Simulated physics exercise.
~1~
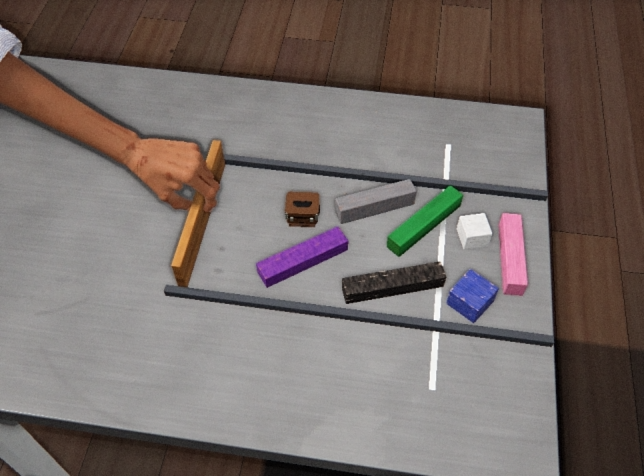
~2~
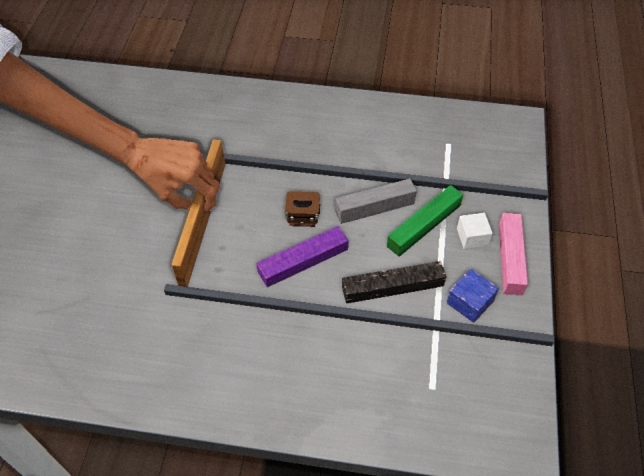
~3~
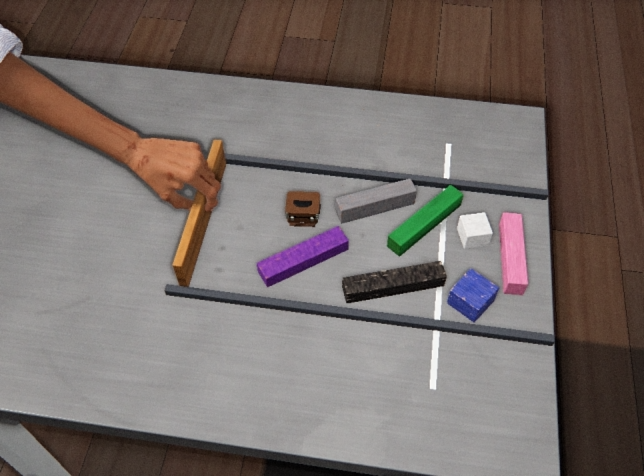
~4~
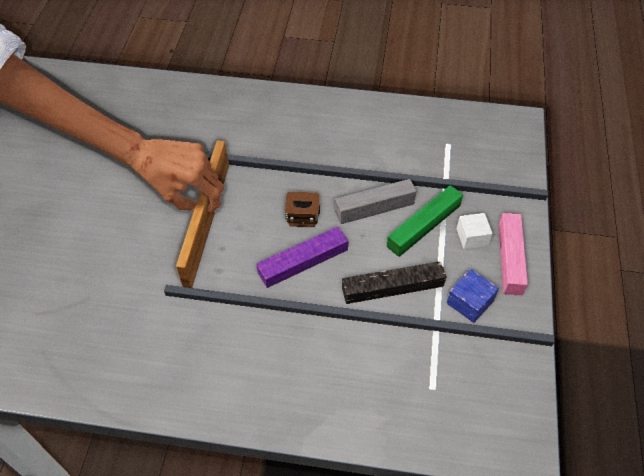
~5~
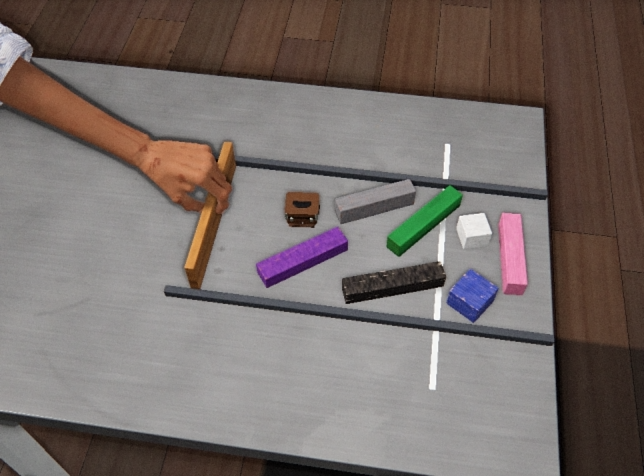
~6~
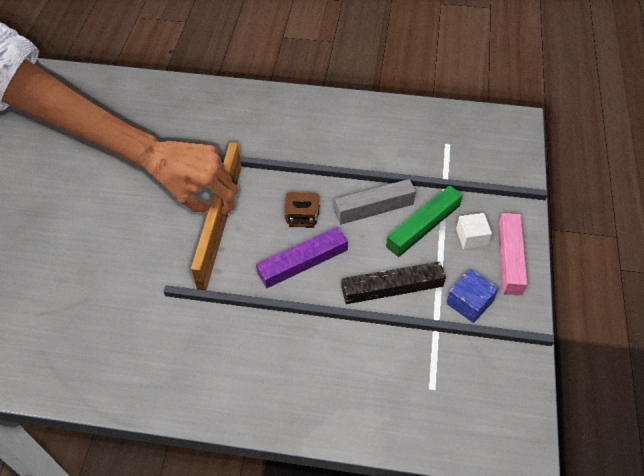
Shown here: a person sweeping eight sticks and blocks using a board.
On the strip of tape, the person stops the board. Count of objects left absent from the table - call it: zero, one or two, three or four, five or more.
My call is one or two.
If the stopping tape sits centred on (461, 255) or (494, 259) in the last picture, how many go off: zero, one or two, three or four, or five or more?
Falls: Just one or two, then 5 or more.
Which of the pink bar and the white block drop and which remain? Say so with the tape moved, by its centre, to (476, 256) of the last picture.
Outcome - pink bar topples off, white block topples off.
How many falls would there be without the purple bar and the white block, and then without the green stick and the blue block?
The number fallen is 0, and in the other try 0.
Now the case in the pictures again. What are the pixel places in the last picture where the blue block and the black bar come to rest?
The blue block ends at (519, 307) and the black bar at (495, 291).
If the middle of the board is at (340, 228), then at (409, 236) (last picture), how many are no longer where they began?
By the first moment it's 5, by the second it's 8.
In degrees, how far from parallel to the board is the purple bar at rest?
It measures close to 30 degrees.
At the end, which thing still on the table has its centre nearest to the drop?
It's the white block that ends up nearest.
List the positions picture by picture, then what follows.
The first frame shows pink bar (513, 254); white block (474, 232); blue block (472, 296); board (201, 211); tape (441, 253).
The second frame shows white block (474, 231); green stick (425, 220).
The third frame shows blue block (473, 295); grey bar (376, 201).
The fourth frame shows pink bar (513, 253); brown case (303, 210).
The fifth frame shows white block (474, 231); purple bar (303, 257).
The sixth frame shows pink bar (512, 253); white block (474, 231); blue block (472, 296); board (219, 214); tape (441, 252).
Soon after, none off yet; pink bar at rest near (512, 253); white block at rest near (474, 231); blue block at rest near (472, 296).
Then, none off yet; pink bar moved a little near (537, 259); white block moved well along near (514, 250); blue block moved a little near (487, 303).
At rest, the number that fall off is one or two; fallen, pink bar.
